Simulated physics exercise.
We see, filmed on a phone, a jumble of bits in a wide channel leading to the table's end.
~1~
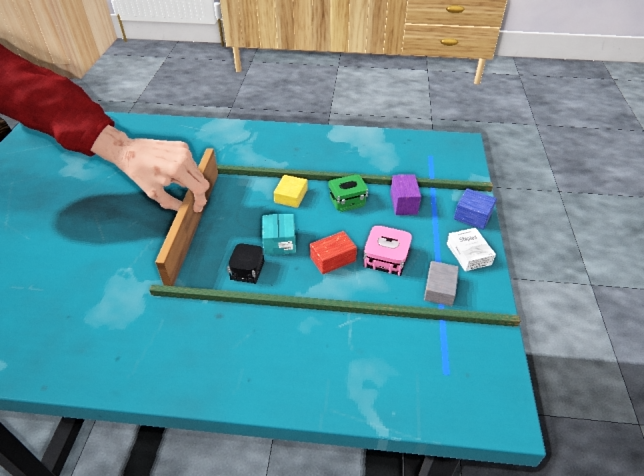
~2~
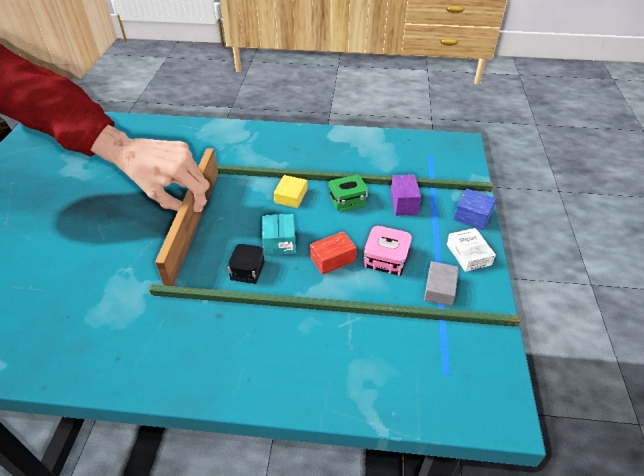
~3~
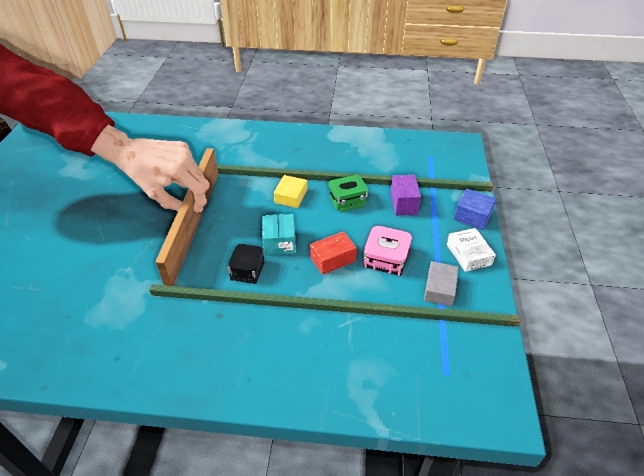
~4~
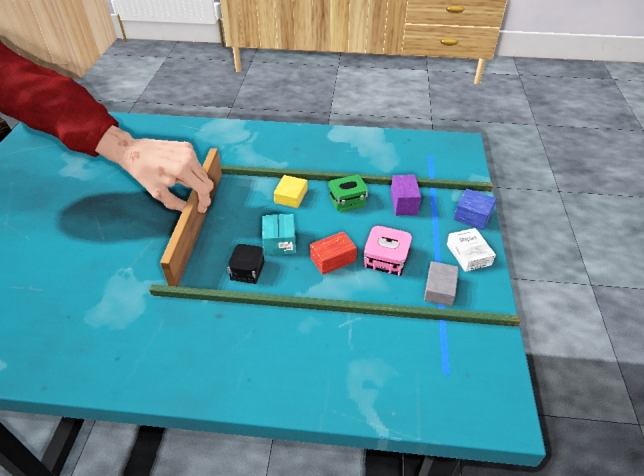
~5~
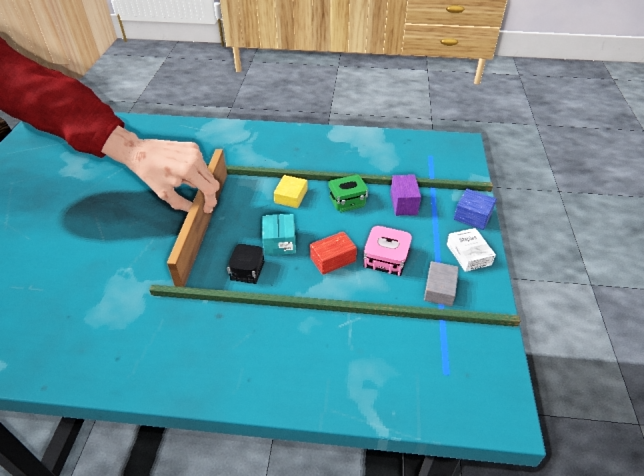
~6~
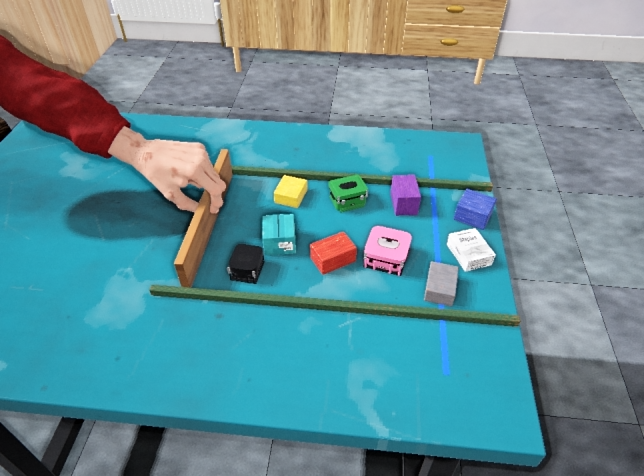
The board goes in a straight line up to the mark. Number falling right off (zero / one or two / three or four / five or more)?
Three or four.
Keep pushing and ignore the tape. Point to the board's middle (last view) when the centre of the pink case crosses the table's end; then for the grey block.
The middle sits near (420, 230) for the first and near (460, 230) for the other.
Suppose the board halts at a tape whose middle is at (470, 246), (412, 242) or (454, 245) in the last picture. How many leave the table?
Taken one after another, the numbers are 7, 2 and 5.
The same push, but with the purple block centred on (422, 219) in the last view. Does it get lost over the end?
Well, the purple block keeps its place.
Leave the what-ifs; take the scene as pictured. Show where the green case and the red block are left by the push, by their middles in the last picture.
In the last picture the first middle sits at (479, 205) and the other at (498, 266).
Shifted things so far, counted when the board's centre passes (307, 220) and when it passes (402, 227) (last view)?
First 6, then 10.
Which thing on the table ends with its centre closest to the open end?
The answer is the red block.
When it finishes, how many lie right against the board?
It is in contact with 3.
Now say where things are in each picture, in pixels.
Blue block (475, 209); white box (470, 249); grey block (442, 283); board (191, 212); tape (437, 243), in the first frame.
White box (470, 249); red block (333, 253), in the second frame.
Grey block (442, 283); black case (247, 264), in the third frame.
Blue block (475, 209); turquoise box (279, 235), in the fourth frame.
White box (470, 249); green case (348, 193), in the fifth frame.
Blue block (475, 209); white box (470, 249); grey block (442, 283); board (207, 213); tape (437, 243), in the sixth frame.
Soon after, none off yet; blue block at rest near (475, 209); white box at rest near (470, 249); grey block at rest near (442, 283).
At rest, the number that fall off is three or four; fallen, pink case, purple block, white box and blue block.
